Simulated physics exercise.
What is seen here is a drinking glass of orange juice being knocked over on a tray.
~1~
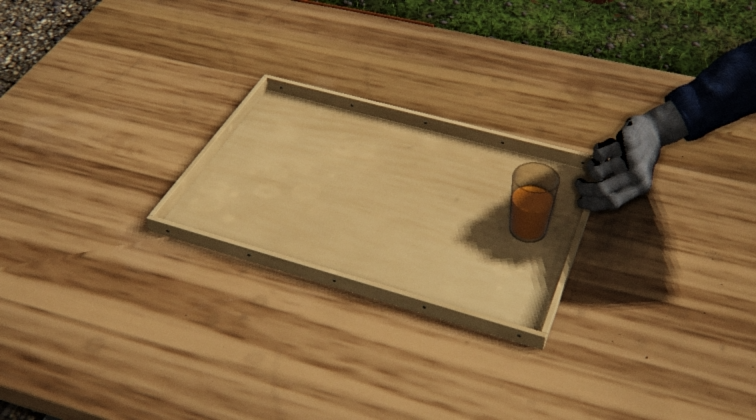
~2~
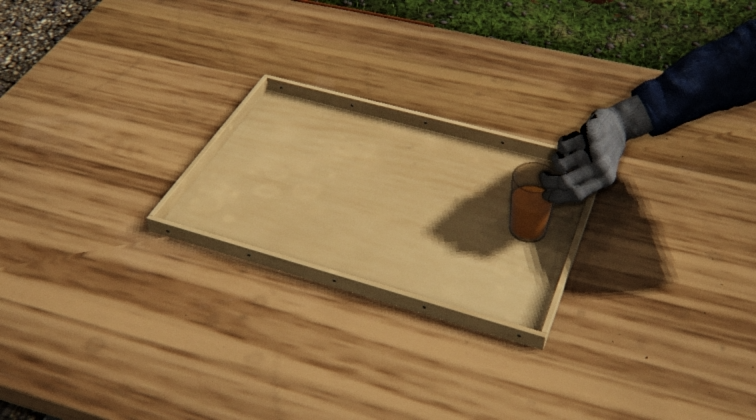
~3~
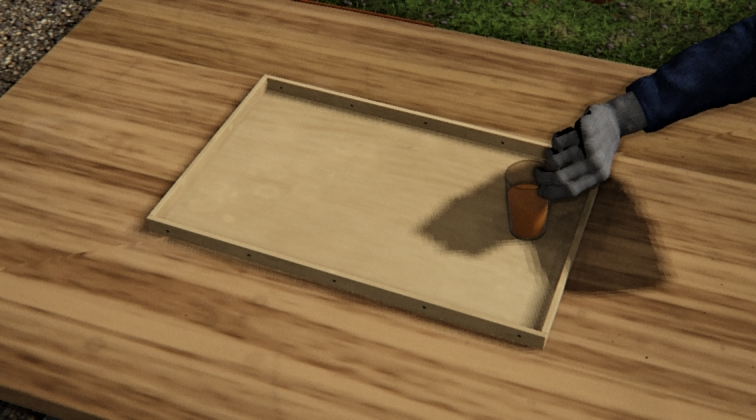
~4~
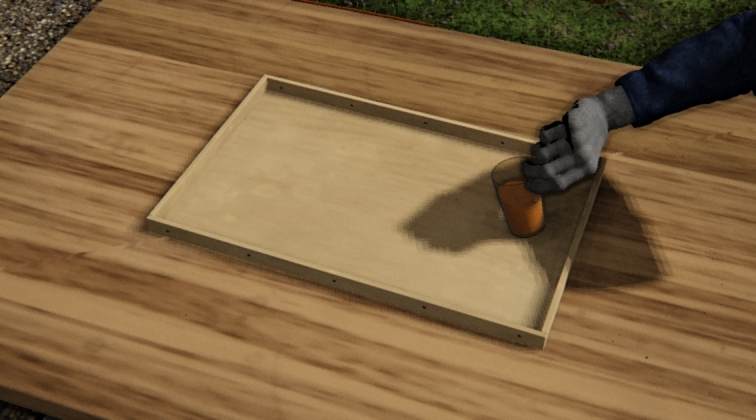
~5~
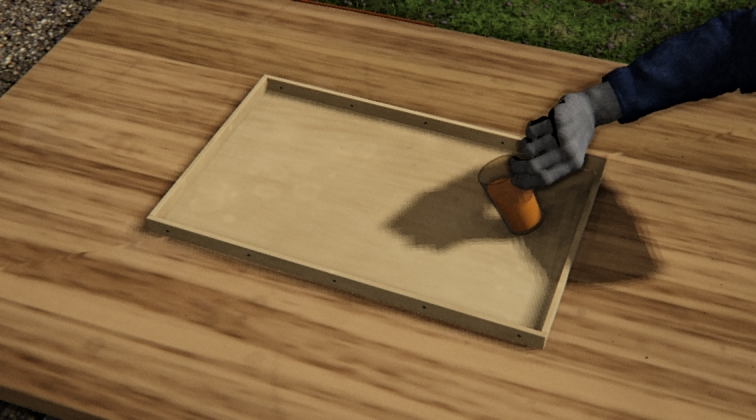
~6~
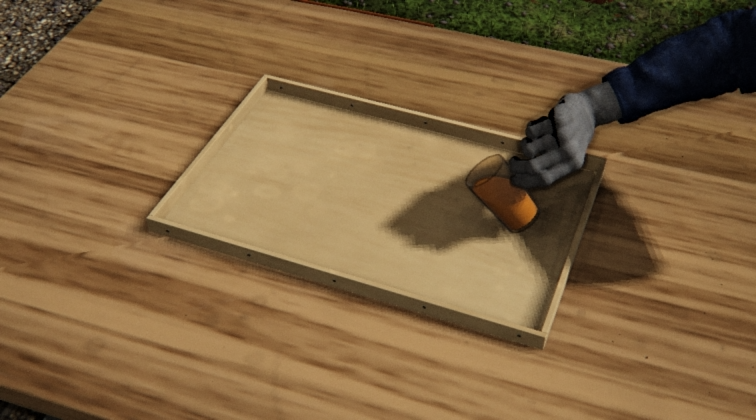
On a wooden table outdoors, a gray-gloved hand reached in from the right and pushed the top of a half-full glass of orange juice on a shallow tray, tilting it over to the left.
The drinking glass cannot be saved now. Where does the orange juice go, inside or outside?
I reckon the tray will do its job here.
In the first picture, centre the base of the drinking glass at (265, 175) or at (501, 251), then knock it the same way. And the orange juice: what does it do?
First it escapes from the tray, then it is held by the rim.
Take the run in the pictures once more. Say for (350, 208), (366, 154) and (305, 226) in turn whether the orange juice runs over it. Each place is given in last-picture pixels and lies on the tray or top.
Going in order, the first is covered by the spill, the second covered by the spill, and the third covered by the spill.
Next, the drinking glass lies in the tray; the puddle covers about as much as a plate; the top is dry.
After that, the puddle covers about as much as a tray; the top is dry.
Finally, the puddle covers about as much as a tray; the top is dry.
